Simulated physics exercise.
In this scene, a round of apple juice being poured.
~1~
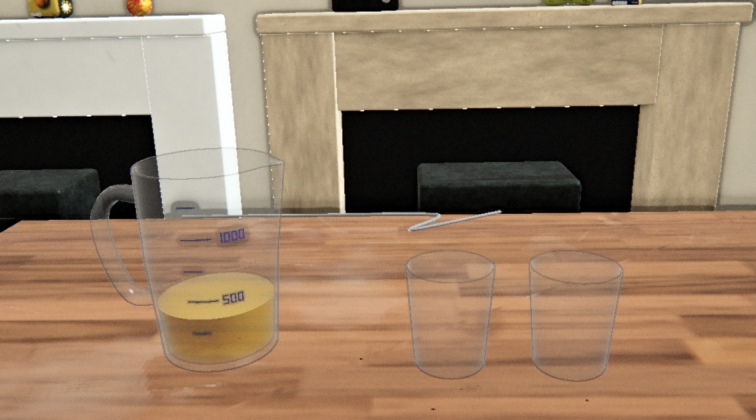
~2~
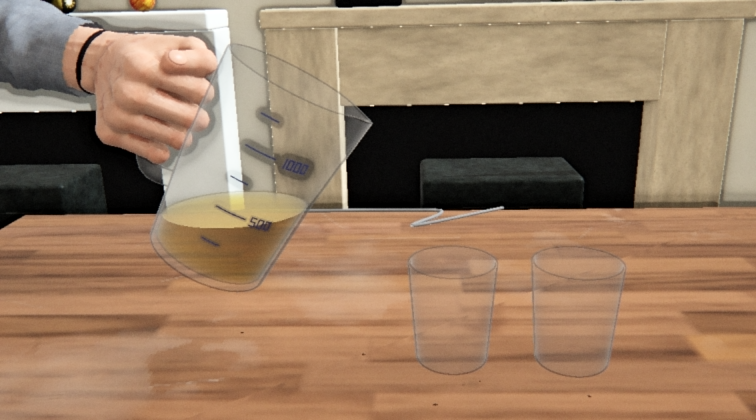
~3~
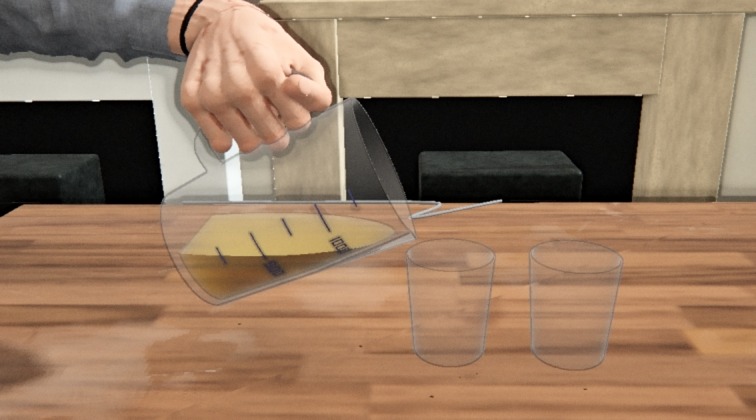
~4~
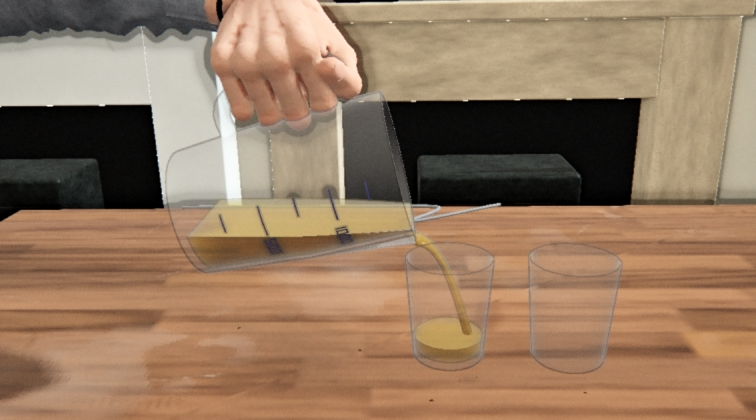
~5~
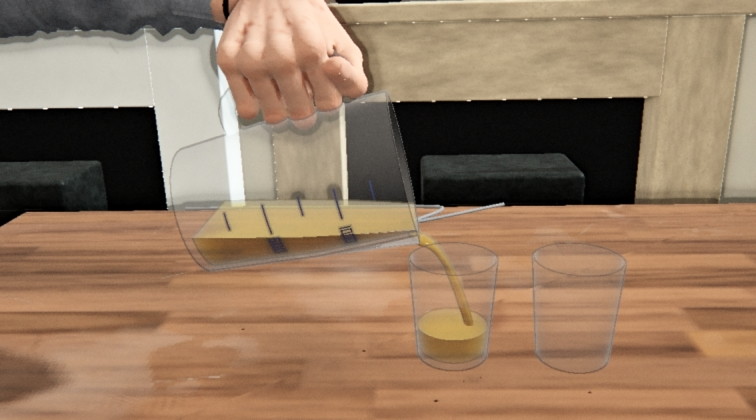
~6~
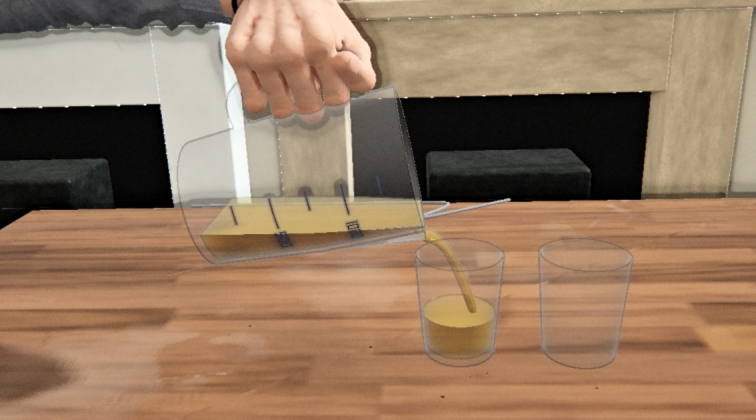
A hand lifts a jug of yellow liquid, tilts it right and pours into the left glass.
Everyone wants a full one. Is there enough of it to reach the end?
It is lacking.
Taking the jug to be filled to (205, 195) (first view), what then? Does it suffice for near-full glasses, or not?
Having weighed it up, I'd say it's adequate.
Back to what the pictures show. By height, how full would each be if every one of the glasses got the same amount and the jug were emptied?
I'd expect each to reach near 70 in a hundred.
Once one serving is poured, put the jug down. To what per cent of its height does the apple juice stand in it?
Near 10 in a hundred.
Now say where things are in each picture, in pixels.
In the first picture, at the start; jug (212, 253) about a quarter full; two glasses, the last at (572, 312).
In the second picture, a hand has the jug; jug (253, 168) tipped 30° with all of its load; the first is empty.
In the third picture, the jug is tipped; jug (293, 205) tipped 65° with all of its load; two glasses, the last at (572, 301).
In the fourth picture, the stream is running; jug (299, 187) tipped 75° with nearly all of its load; the first is nearly empty.
In the fifth picture, the stream is running; jug (303, 185) tipped 80° with about three quarters of its load; two glasses, the last at (575, 304).
In the sixth picture, the stream is running; jug (310, 181) tipped 80° with about three quarters of its load; the first is about a third full.
Shortly, the first is about two thirds full.
Then, the first is done and the jug has about a third of its load.
At the finish, the jug is empty with one filled and the next at about half of a serving.
